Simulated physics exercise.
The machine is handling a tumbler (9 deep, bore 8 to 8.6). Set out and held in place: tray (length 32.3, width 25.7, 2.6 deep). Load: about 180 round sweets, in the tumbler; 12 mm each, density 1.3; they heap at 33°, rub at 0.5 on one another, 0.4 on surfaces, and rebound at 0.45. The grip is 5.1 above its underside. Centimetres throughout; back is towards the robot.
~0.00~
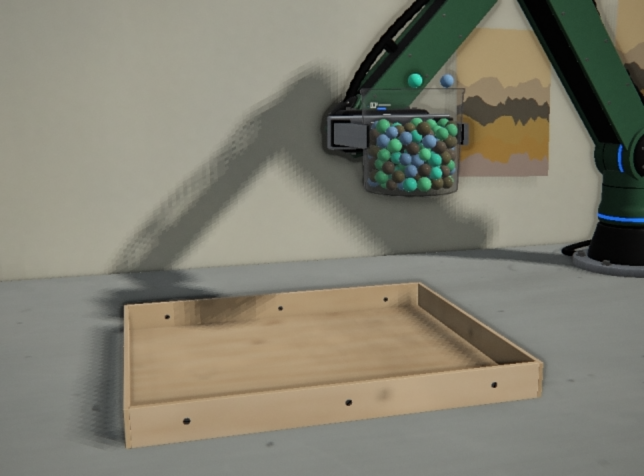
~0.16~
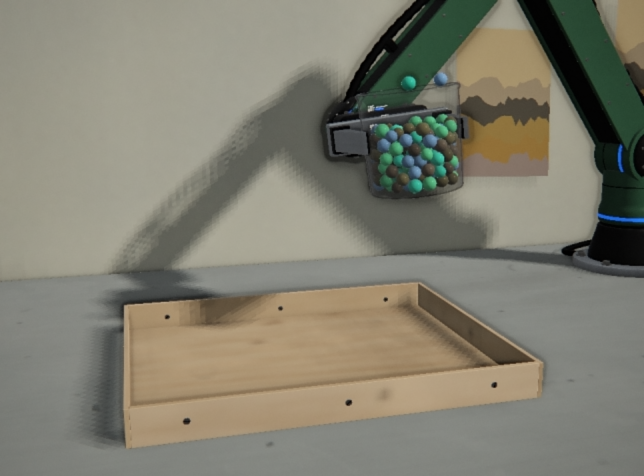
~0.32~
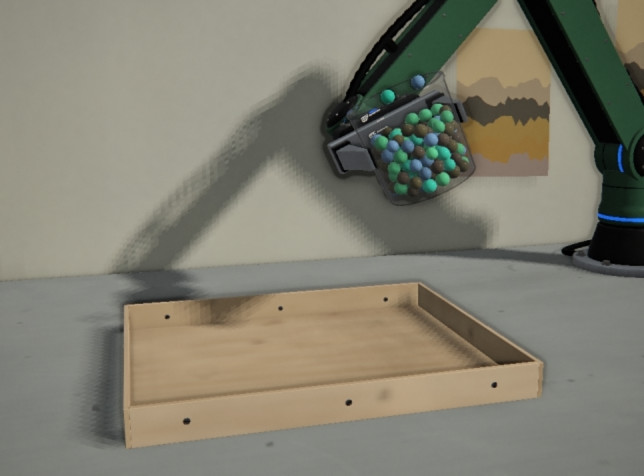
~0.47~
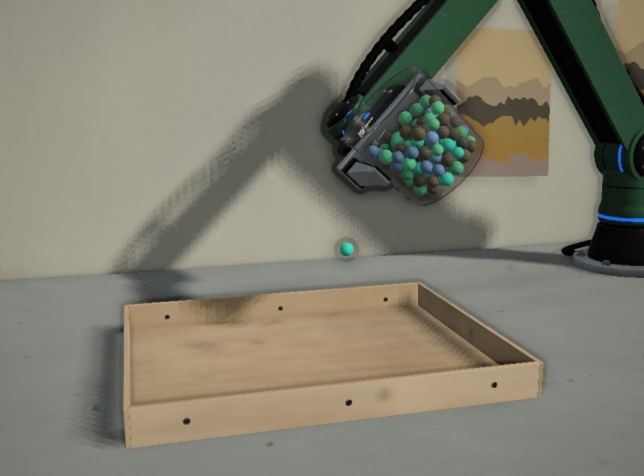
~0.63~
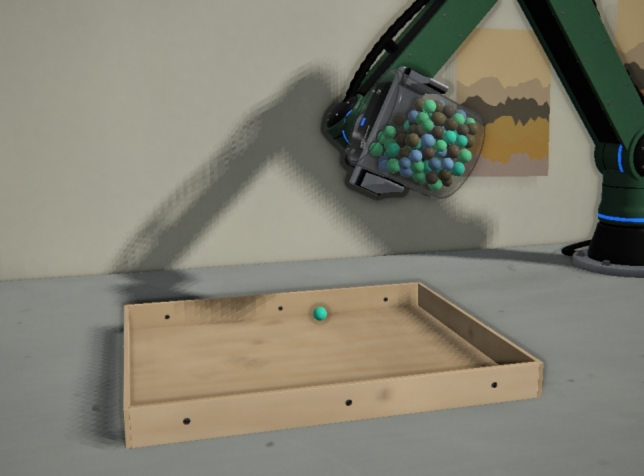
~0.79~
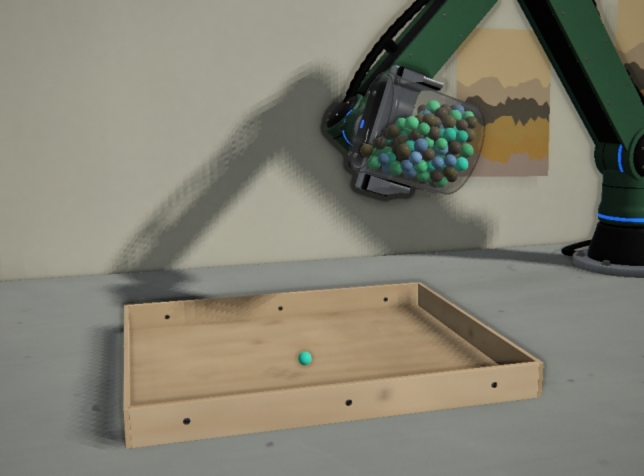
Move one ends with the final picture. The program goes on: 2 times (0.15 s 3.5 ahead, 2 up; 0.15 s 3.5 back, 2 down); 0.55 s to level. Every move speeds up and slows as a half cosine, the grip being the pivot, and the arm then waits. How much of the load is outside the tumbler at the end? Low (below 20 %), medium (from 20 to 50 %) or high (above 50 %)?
Answer: Medium; from 20 to 50 % of the round sweets finish outside the tumbler.
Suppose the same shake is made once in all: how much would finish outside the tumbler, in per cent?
In that case some 20 per cent.
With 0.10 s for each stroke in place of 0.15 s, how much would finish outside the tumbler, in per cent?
It would be near 70 per cent.
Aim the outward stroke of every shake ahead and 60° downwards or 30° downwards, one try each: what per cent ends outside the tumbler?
Some 0 and 15 per cent.
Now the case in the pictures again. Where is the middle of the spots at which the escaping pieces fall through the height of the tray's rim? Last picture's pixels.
Around (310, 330).
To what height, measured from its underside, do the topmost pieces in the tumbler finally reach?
About 6.5 cm.
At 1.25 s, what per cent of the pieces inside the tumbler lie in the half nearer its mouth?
About 50 per cent.
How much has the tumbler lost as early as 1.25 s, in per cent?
Near 15 per cent so far.
After 1.25 s, tilted 72° forward, highest piece 23 above the table; 148 in the tumbler, 26 in the tray, 5 in flight or on a rim.
After 1.71 s, tilted 27° forward, highest piece 23 above the table; 118 in the tumbler, 61 in the tray.
After 2.14 s, level, highest piece 22 above the table; 118 in the tumbler, 61 in the tray.
After 3.19 s, level, highest piece 22 above the table; 118 in the tumbler, 61 in the tray.
At rest, 118 in the tumbler, 61 in the tray. That is 34 % outside the tumbler.
